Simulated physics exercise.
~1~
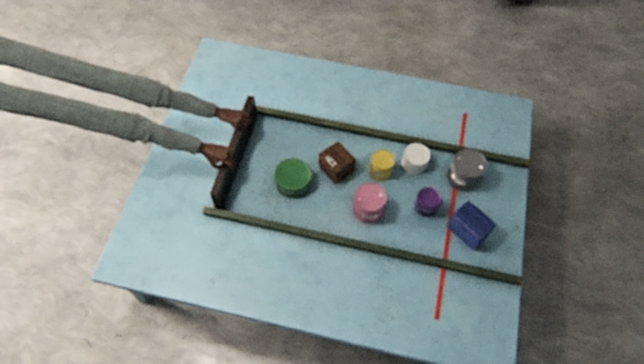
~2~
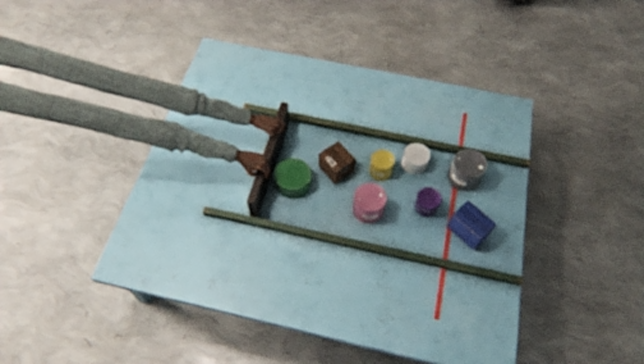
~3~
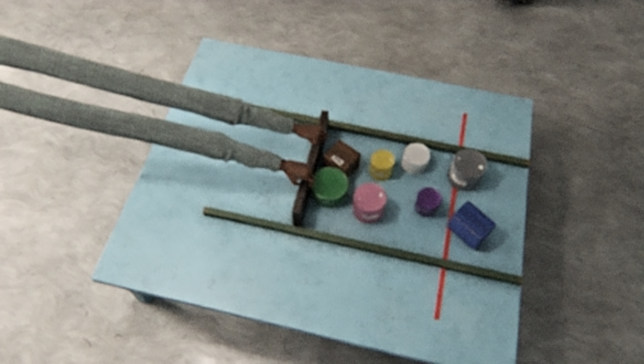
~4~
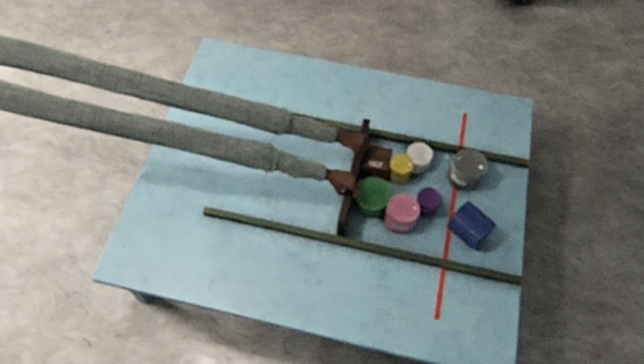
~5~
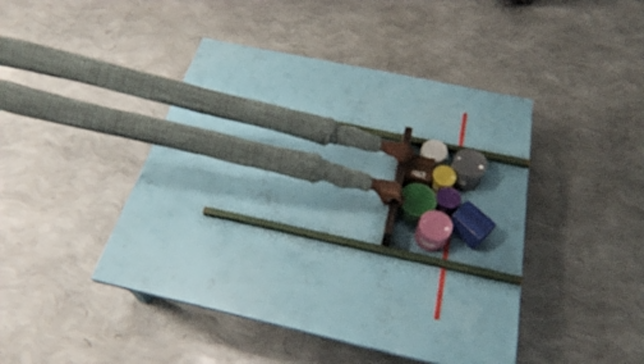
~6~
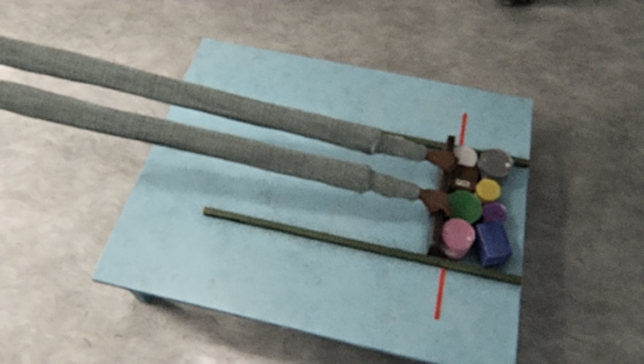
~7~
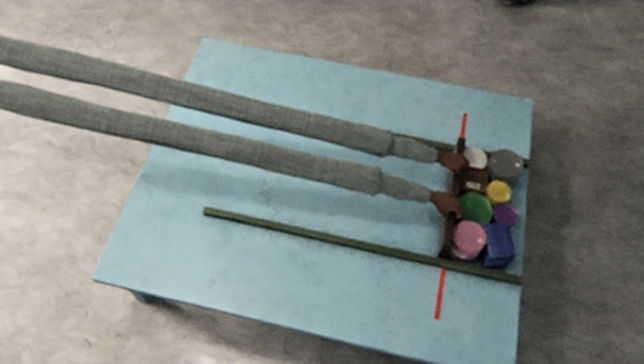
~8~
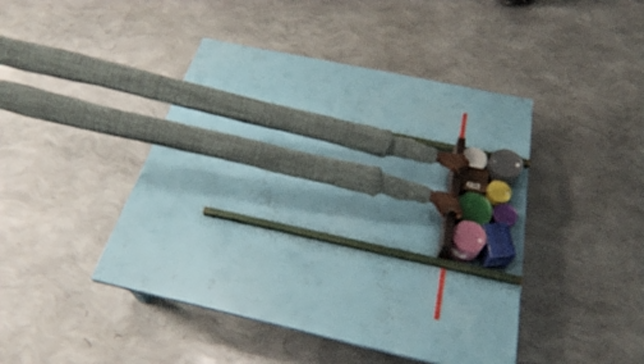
On a pale blue raised deck above a grey floor, seen from above by a still camera, two long grey-sleeved arms hold a dark upright plank at the left, between two rails. To its right sit a green pail, brown parcel, yellow, pink, white and grey canisters, a purple pail and a blue box, with red tape crossing near the right edge. The arms push the plank right, catching the green pail and brown parcel first, then the rest. The loads bunch together and slide past the tape. The plank stops at the tape, and everything rests crowded on the deck, none fallen.
